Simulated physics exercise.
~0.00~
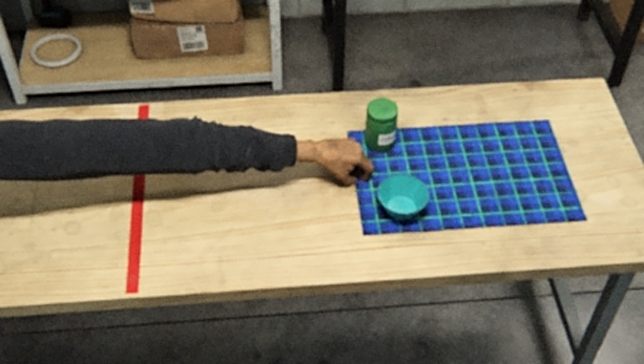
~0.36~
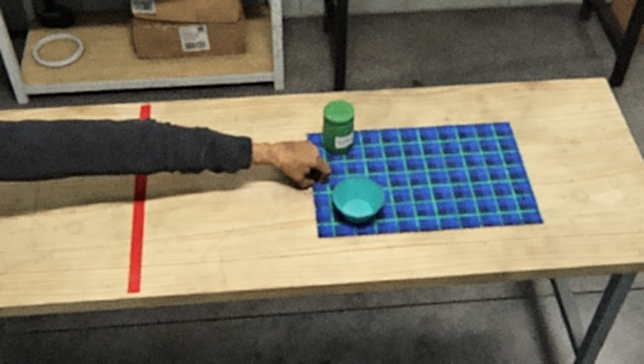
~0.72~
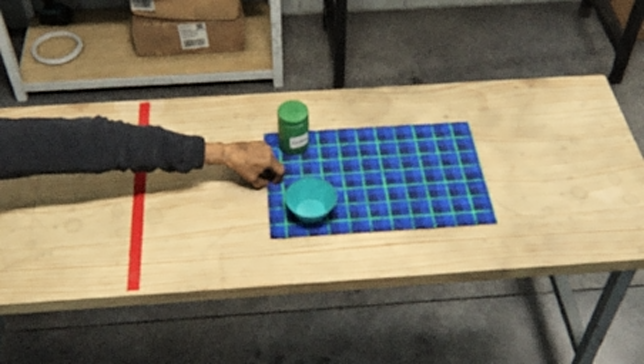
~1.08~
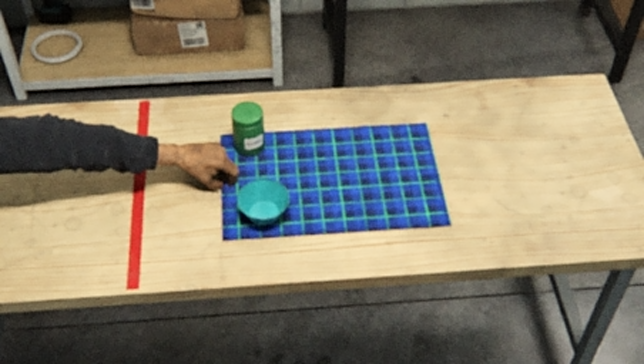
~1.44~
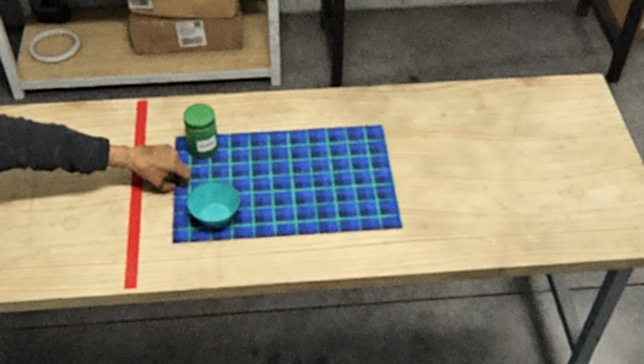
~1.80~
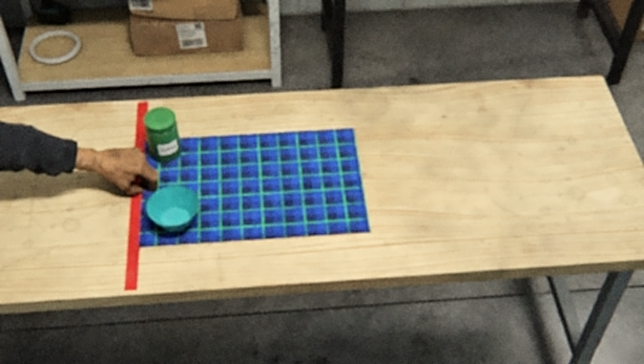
On a workbench, a hand pulls a blue cloth left to red tape, jar and bowl aboard.
